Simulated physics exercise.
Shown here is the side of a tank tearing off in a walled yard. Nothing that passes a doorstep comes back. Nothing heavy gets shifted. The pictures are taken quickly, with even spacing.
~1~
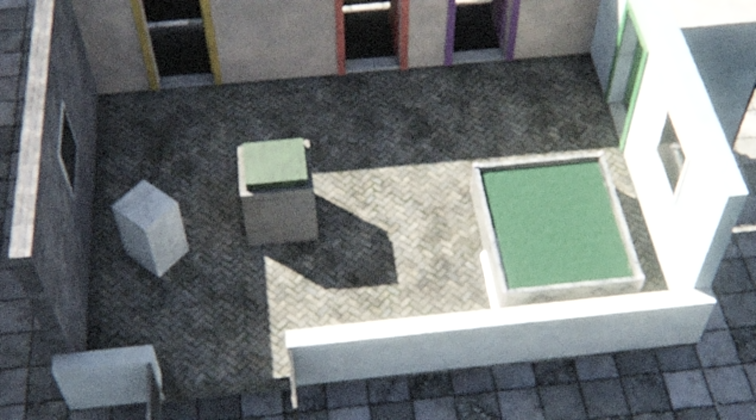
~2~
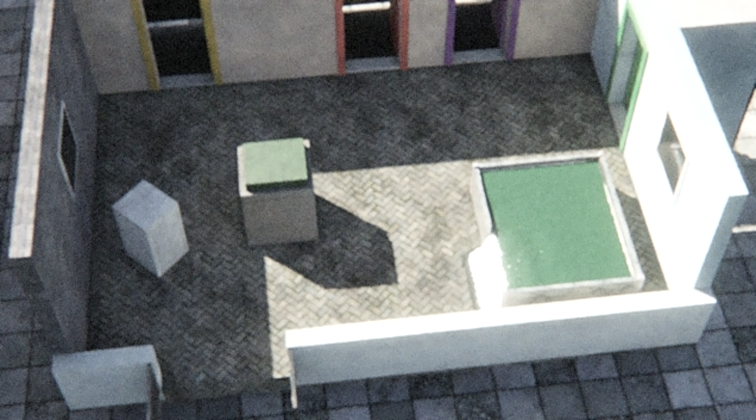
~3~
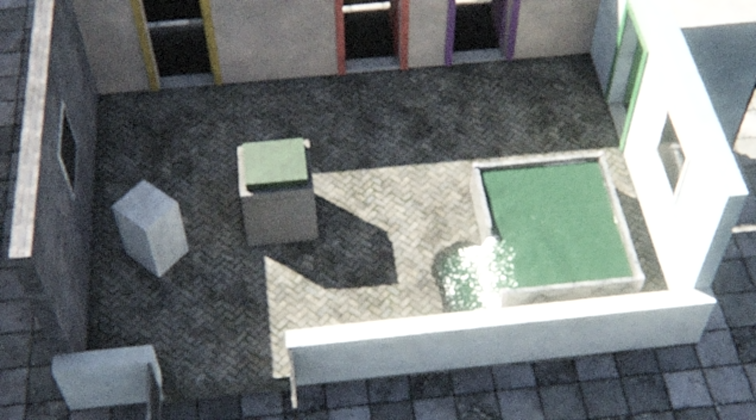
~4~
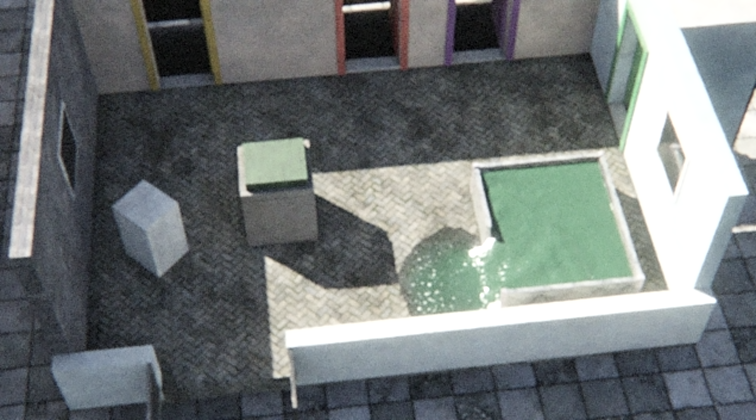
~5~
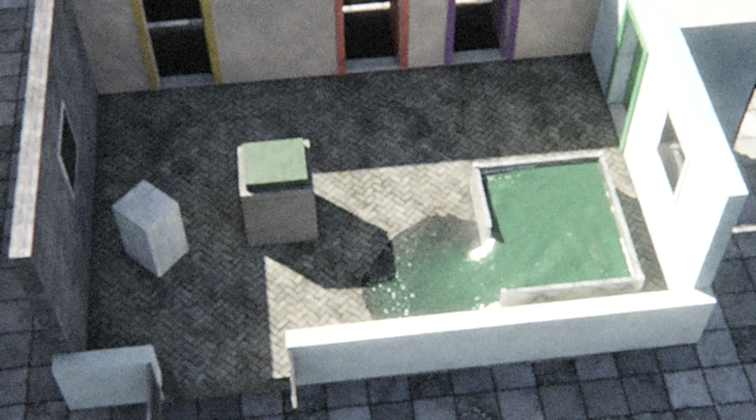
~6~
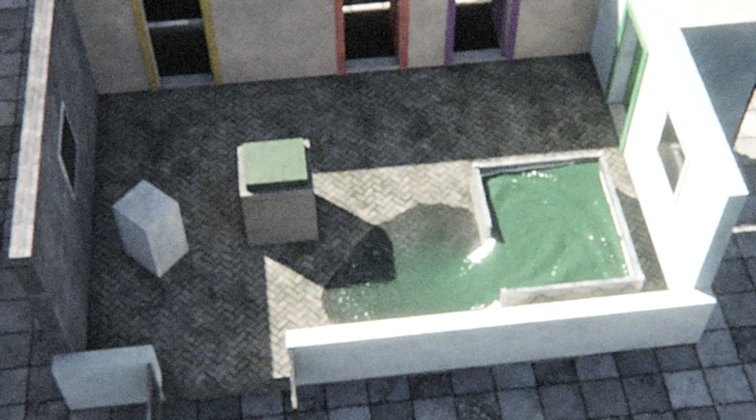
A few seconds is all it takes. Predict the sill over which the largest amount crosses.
I would say the yellow sill.
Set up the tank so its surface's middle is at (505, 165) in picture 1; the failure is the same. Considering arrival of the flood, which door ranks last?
The door marked green.
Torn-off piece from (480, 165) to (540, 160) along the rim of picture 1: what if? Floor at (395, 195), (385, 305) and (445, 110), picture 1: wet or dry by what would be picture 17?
Going through them one by one, I'd call them spared, spared and sodden.
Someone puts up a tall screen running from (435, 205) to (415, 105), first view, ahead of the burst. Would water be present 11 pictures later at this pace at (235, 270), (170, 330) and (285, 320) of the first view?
Taking the three spots in turn: Swamped, swamped, swamped.
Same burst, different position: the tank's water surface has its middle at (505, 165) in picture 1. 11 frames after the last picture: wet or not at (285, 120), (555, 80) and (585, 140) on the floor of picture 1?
Point by point, the spots are hit, not hit and not hit.
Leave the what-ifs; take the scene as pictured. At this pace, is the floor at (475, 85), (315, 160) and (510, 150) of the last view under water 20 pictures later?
Taking them in turn: Not wetted, drenched, not wetted.
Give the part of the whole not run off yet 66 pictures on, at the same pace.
78 %.
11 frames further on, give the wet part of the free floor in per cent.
About 30 per cent.
A moment on, water covers 20 % of the floor; purple door not reached, red door not reached, green door not reached, yellow door not reached.
Next, water covers 30 % of the floor; purple door not reached, red door not reached, green door not reached, yellow door not reached.
Then, water covers 45 % of the floor; purple door not reached, red door not reached, green door not reached, yellow door not reached.
Later, water covers 60 % of the floor; purple door not reached, red door wet at the sill, nothing in, green door not reached, yellow door a trickle in.
In the end, water covers 85 % of the floor; purple door wet at the sill, nothing in, red door wet at the sill, nothing in, green door not reached, yellow door a lot in; the yellow door has let in the most.
